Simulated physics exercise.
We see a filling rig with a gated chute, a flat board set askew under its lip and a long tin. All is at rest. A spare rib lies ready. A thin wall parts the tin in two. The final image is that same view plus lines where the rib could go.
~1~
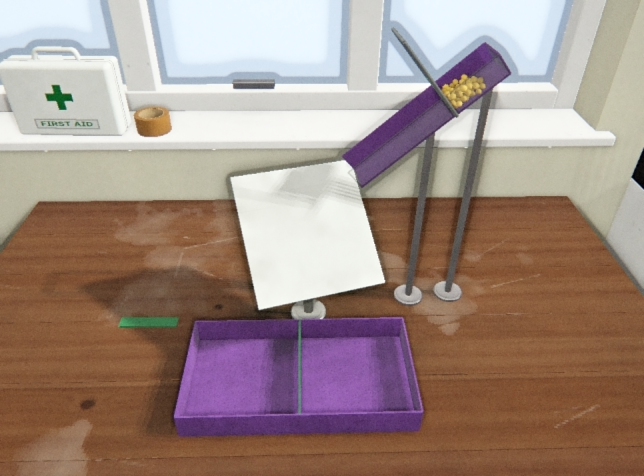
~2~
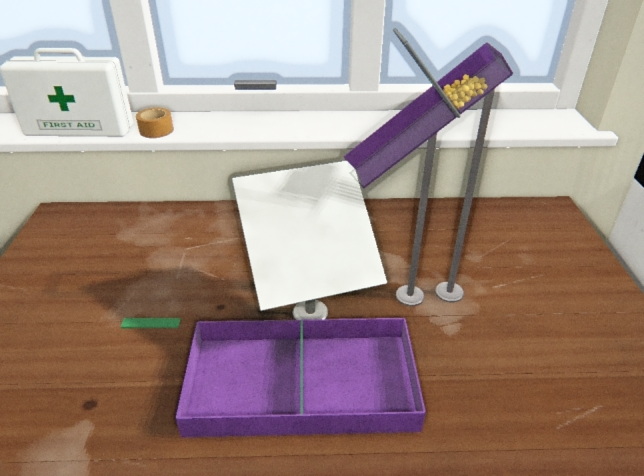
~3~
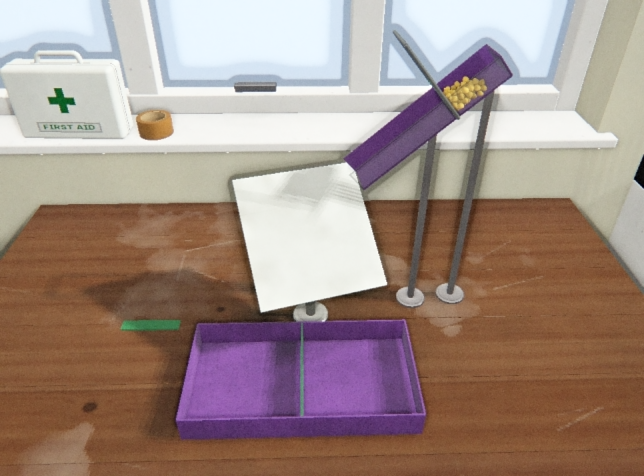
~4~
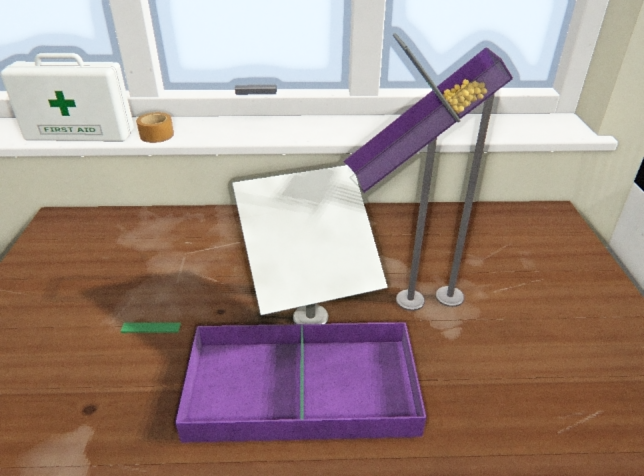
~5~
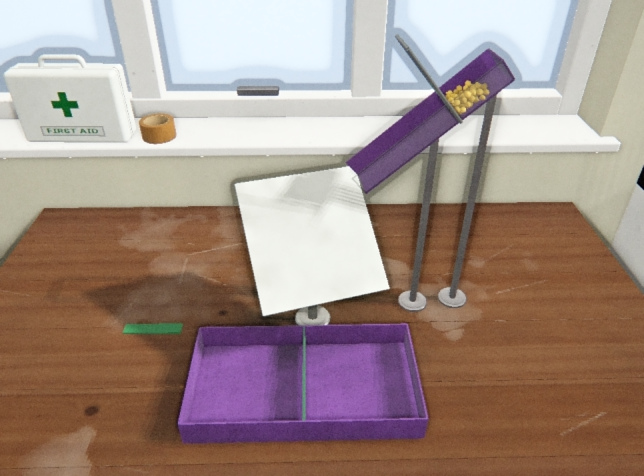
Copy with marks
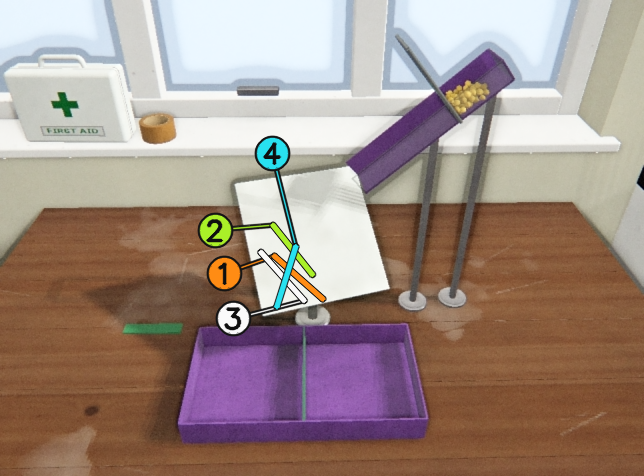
The footage shows a purple chute holding yellow balls behind a gate, above a tilted white board and a divided purple tin on a wooden table; nothing moves apart from a very slight drift of the view.
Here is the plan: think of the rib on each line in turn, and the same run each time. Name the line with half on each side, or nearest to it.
4 works best here.
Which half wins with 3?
Right.
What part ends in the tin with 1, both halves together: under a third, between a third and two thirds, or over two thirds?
It is over two thirds.
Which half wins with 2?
Right.
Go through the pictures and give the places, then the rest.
In the first frame, load behind the gate at (460, 95), puffed corn balls; lip of the chute at (358, 179), sloping fairly steeply.
In the second frame, middle of the board at (310, 230), tilted fairly steeply; middle of its low edge at (326, 296); of its high edge at (294, 169).
In the third frame, front corners of the tin at (177, 420) and (425, 414); front end of its middle wall at (302, 417).
In the fourth frame, middle of the load at (461, 100); lip at (360, 184).
In the fifth frame, middle of the load at (463, 101); lip at (363, 185).
On the marked copy, line 1 from (274, 256) to (322, 299); line 2 from (272, 225) to (312, 274); line 3 from (260, 252) to (304, 300); line 4 from (295, 246) to (276, 306).
Choosing 1, of what is caught, a stray few in the left half, nearly all in the right.
Choosing 2, of what is caught, none in the left half, all in the right.
Choosing 3, of what is caught, none in the left half, all in the right.
Choosing 4, of what is caught, about a third in the left half, about two thirds in the right.
